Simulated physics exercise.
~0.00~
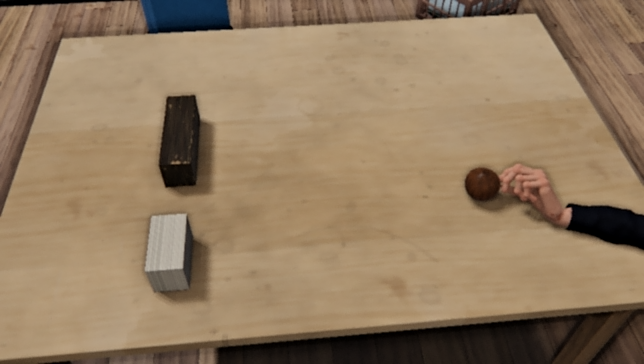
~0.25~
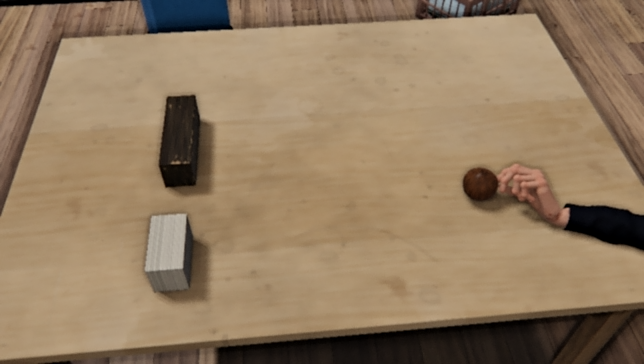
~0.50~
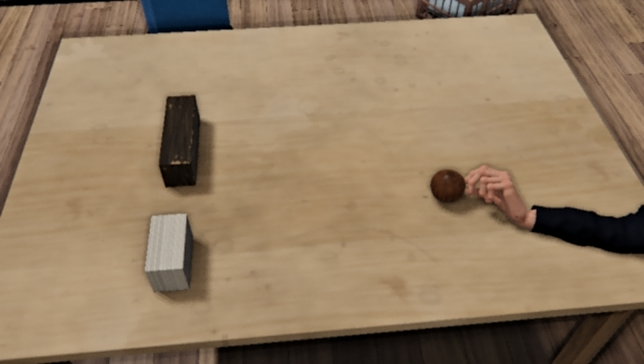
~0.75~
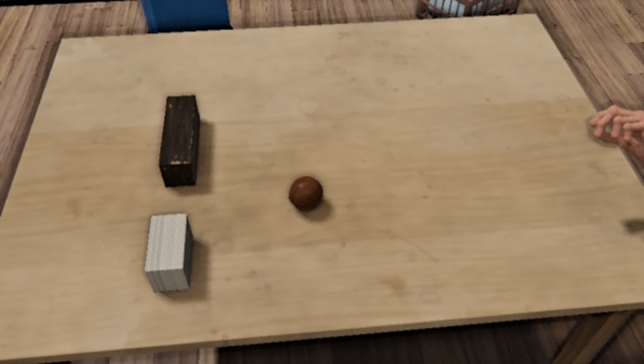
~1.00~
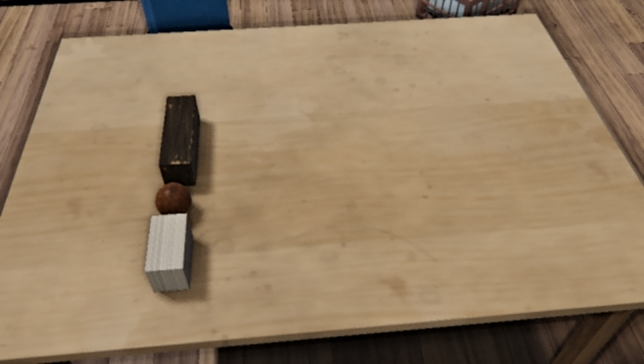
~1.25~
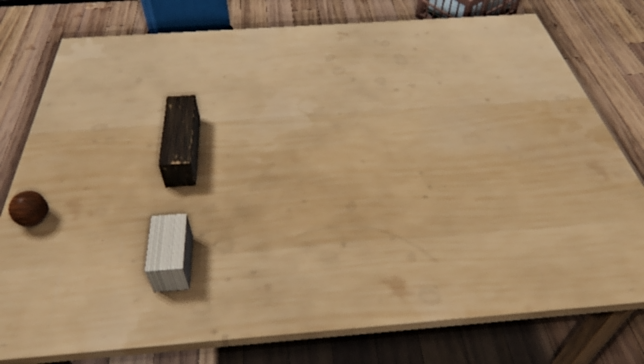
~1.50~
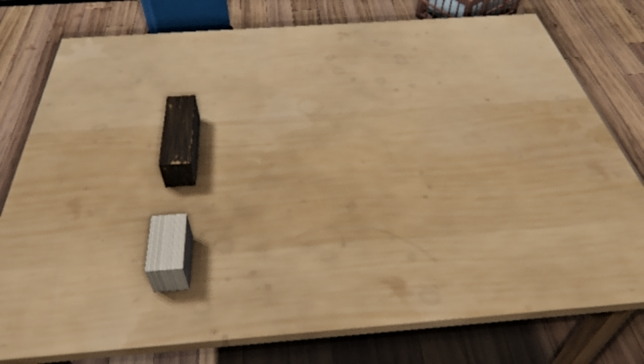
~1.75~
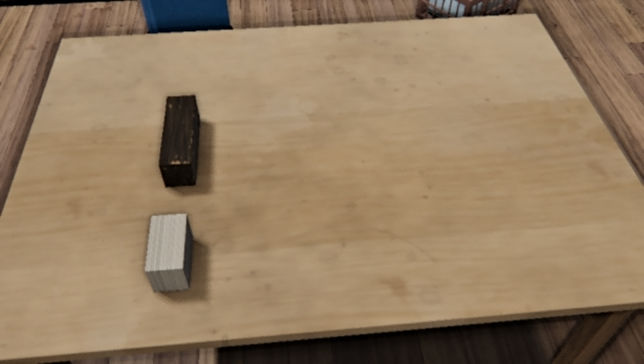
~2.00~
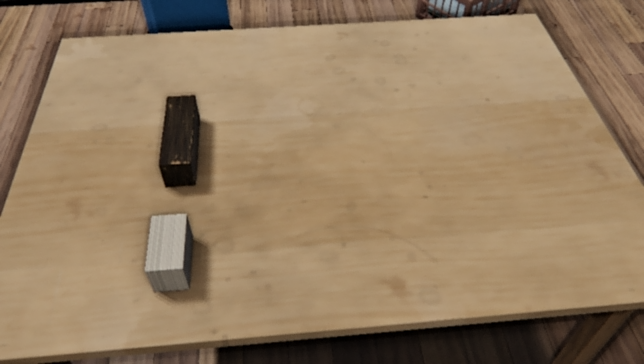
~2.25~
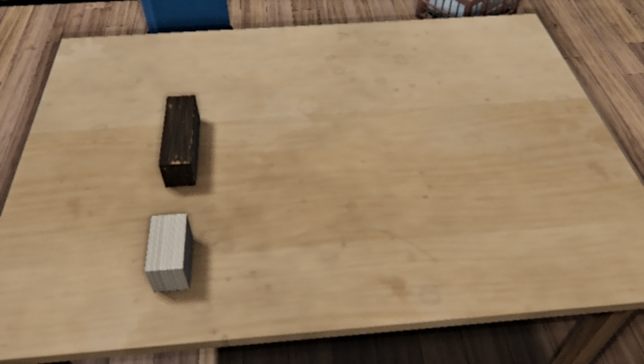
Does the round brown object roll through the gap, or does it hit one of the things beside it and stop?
It rolls through the gap between the black block and the grey item and carries on to the left.
